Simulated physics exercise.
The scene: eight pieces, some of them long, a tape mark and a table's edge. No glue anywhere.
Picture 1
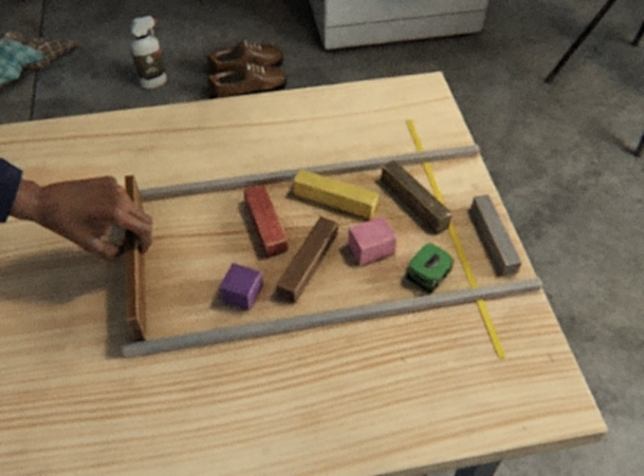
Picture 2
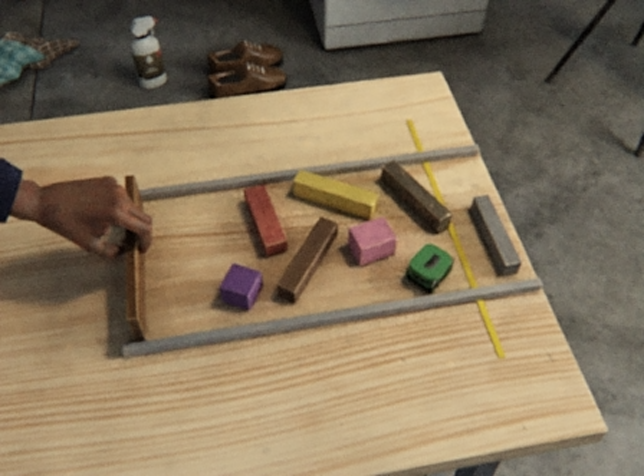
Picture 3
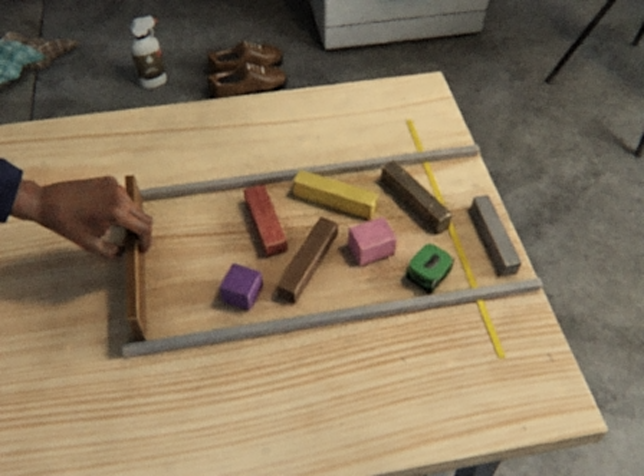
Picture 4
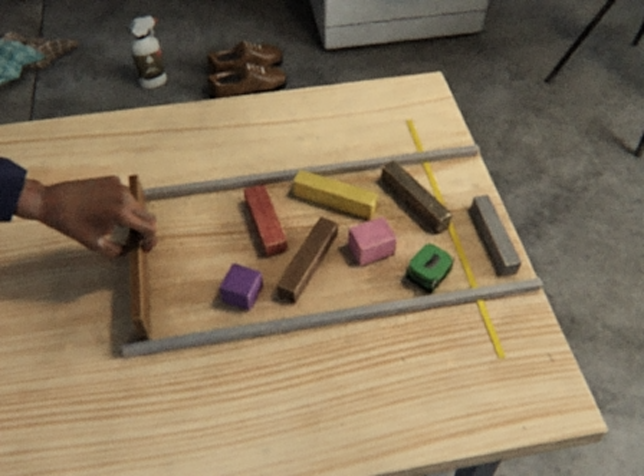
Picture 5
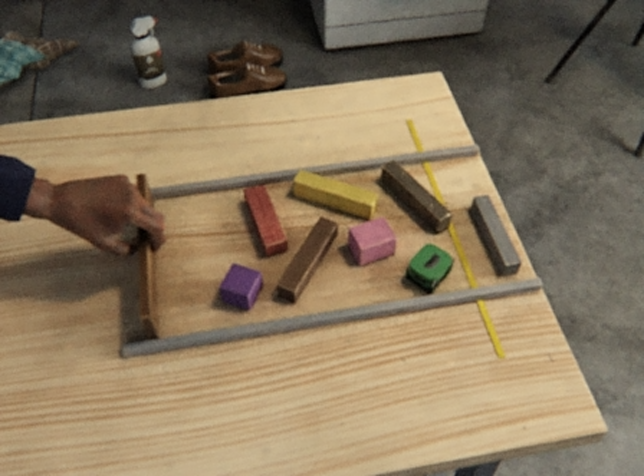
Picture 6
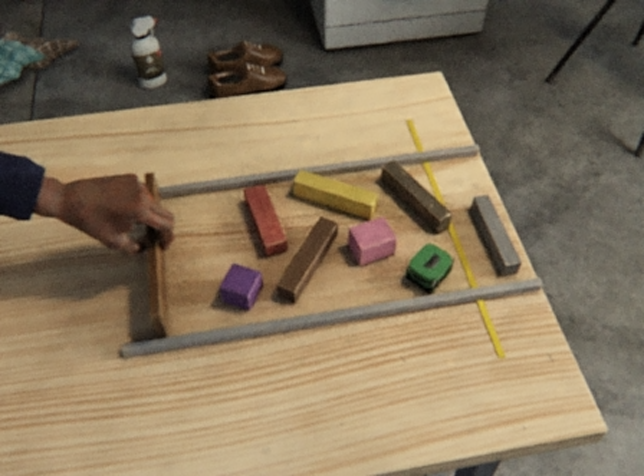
The clip shows eight coloured blocks and bars lying between two grey rails on a wooden table, near a yellow tape line, while a hand at the left holds an upright board still, then slides it slightly right.
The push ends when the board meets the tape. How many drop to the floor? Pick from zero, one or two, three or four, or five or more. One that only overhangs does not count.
As it turns out, the number that fall off is three or four.
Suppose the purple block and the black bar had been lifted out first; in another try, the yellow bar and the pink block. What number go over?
1 in the first case, 2 in the second.
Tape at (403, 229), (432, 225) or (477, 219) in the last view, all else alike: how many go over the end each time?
Down on the floor: 0, 1 and 6.
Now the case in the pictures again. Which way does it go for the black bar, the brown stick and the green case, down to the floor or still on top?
The black bar goes over; the brown stick holds on; the green case falls.
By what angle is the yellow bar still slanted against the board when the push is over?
Near 20 degrees.
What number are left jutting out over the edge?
It comes to 1.
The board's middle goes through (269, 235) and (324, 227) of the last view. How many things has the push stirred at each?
The counts are 3 and 5.
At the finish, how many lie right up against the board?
2 of them.
Soon after, none off yet; grey bar at rest near (495, 234); black bar at rest near (415, 196); green case at rest near (430, 268).
At rest, the number that fall off is three or four; fallen, pink block, green case, black bar and grey bar.
